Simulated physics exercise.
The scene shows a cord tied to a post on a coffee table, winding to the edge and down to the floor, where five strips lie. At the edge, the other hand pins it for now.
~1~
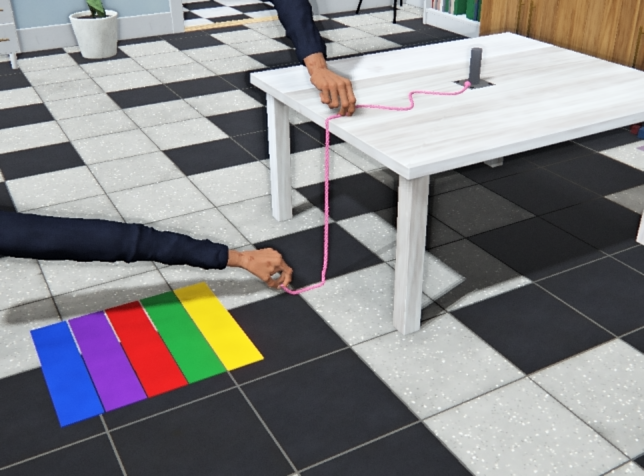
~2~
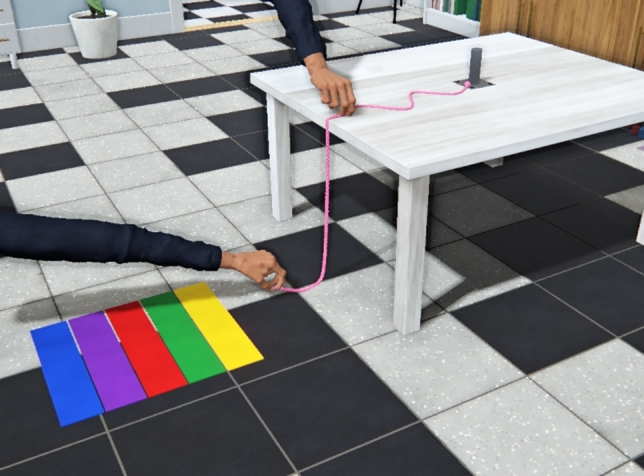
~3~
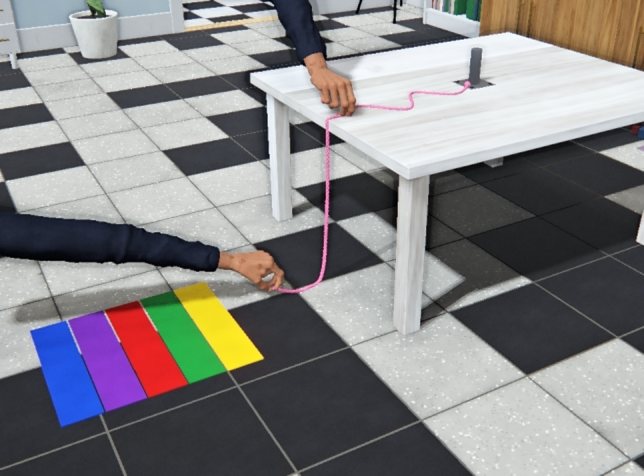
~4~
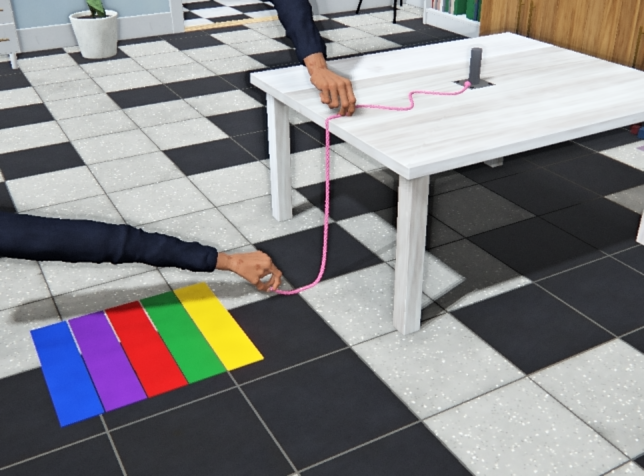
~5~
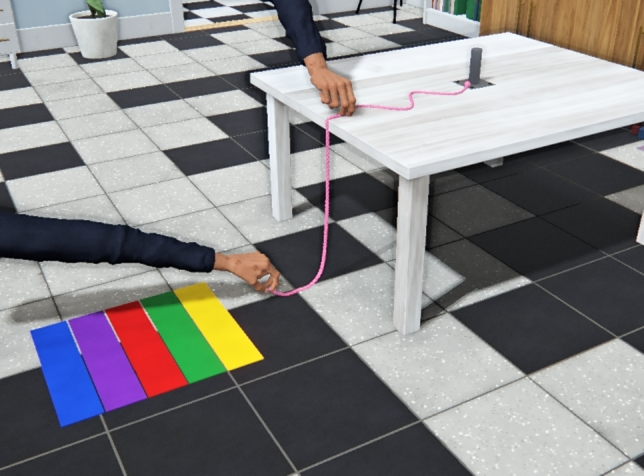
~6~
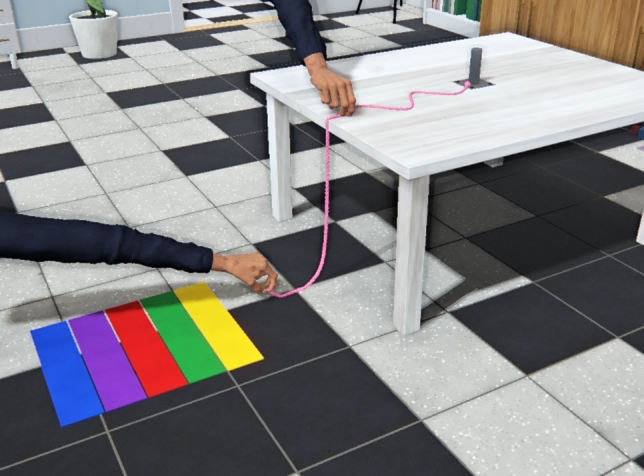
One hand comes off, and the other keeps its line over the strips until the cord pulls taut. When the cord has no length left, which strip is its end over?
The purple strip.
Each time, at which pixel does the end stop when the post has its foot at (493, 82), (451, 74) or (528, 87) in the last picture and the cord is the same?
Roughly (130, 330), (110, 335) and (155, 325).
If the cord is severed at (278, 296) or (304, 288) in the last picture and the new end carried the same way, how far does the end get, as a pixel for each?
In order, about (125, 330) and about (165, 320).
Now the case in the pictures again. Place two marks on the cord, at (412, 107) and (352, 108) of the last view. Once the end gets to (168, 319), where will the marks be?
About (369, 107), and the other about (324, 134).
Early on, end near (168, 319); over green.
Midway, end near (126, 331); over red.
At the end of the slack, end near (100, 339); over purple. It gets as far as the purple strip.
